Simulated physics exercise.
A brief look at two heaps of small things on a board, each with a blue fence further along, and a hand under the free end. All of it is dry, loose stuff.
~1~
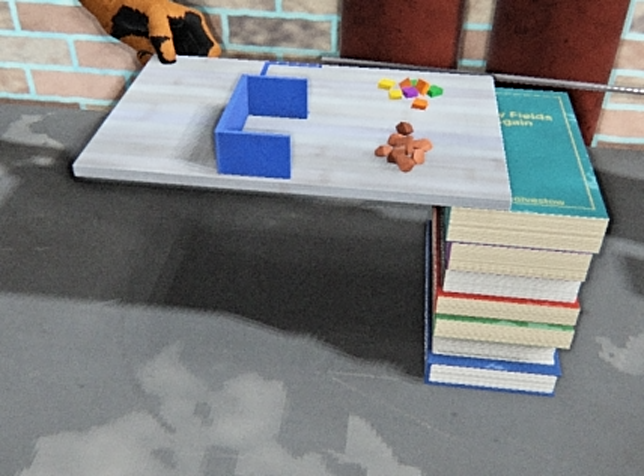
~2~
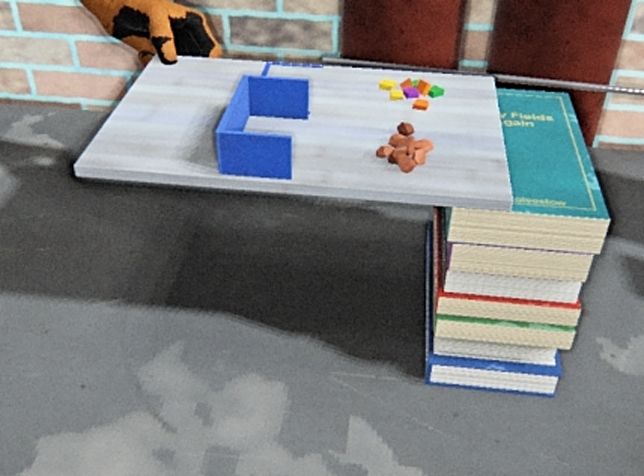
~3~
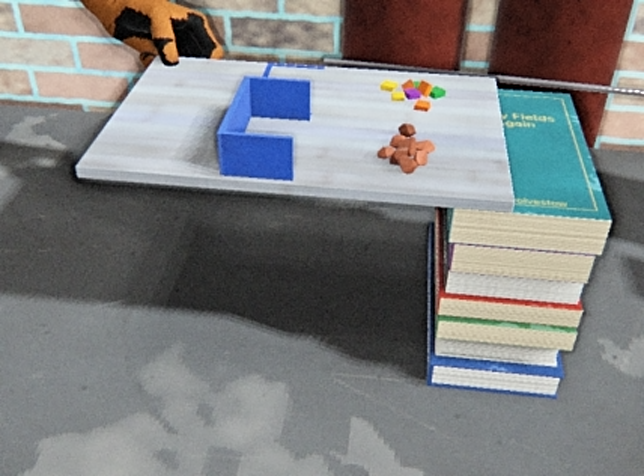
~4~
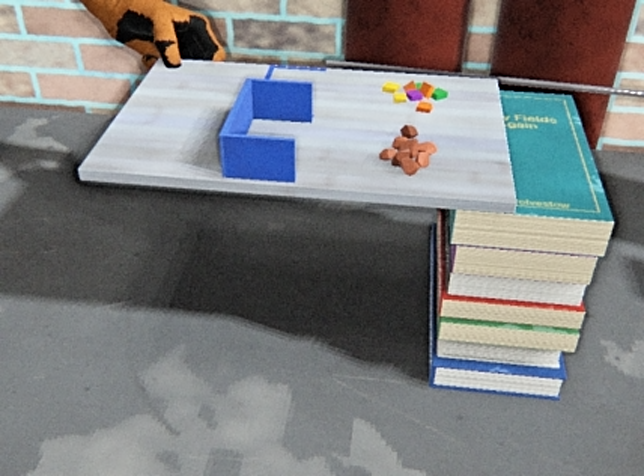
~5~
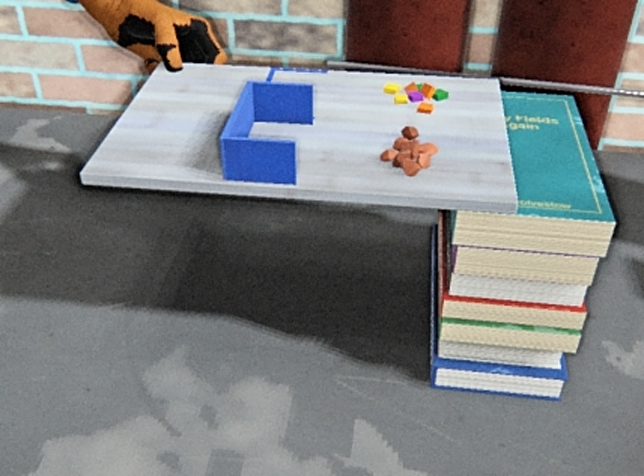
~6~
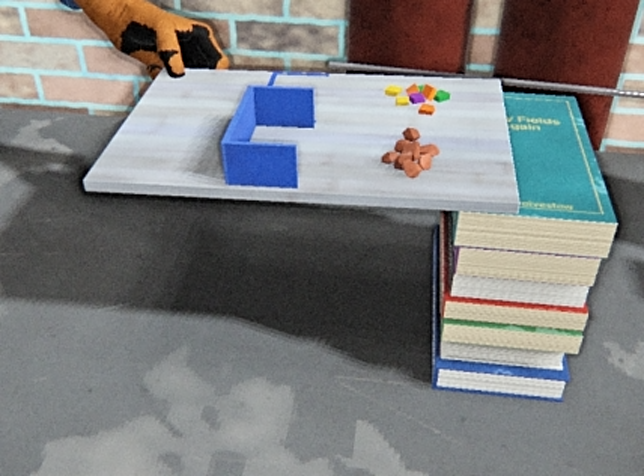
White board with blue barriers and small heaps resting on stacked books, a gloved hand slightly lowering its left end.
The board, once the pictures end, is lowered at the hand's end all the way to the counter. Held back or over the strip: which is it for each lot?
As I see it, the front lot is retained; the back lot is not retained.
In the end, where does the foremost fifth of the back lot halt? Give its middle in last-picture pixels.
Roughly at (168, 245) in the last picture.
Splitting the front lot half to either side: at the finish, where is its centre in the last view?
I'd say it's centred close to (293, 254).
Then, 0.56 s past the last view, board sloping at 17°; front lot where it was; back lot where it was.
Then, 1.16 s past the last view, board sloping at 35°; front lot has reached its bar; back lot about a quarter past its bar.
Then, 1.87 s past the last view, board resting at 42°; front lot has reached its bar; back lot all past its bar.
Finally, board resting at 42°; front lot gathered behind its bar; back lot all past its bar.
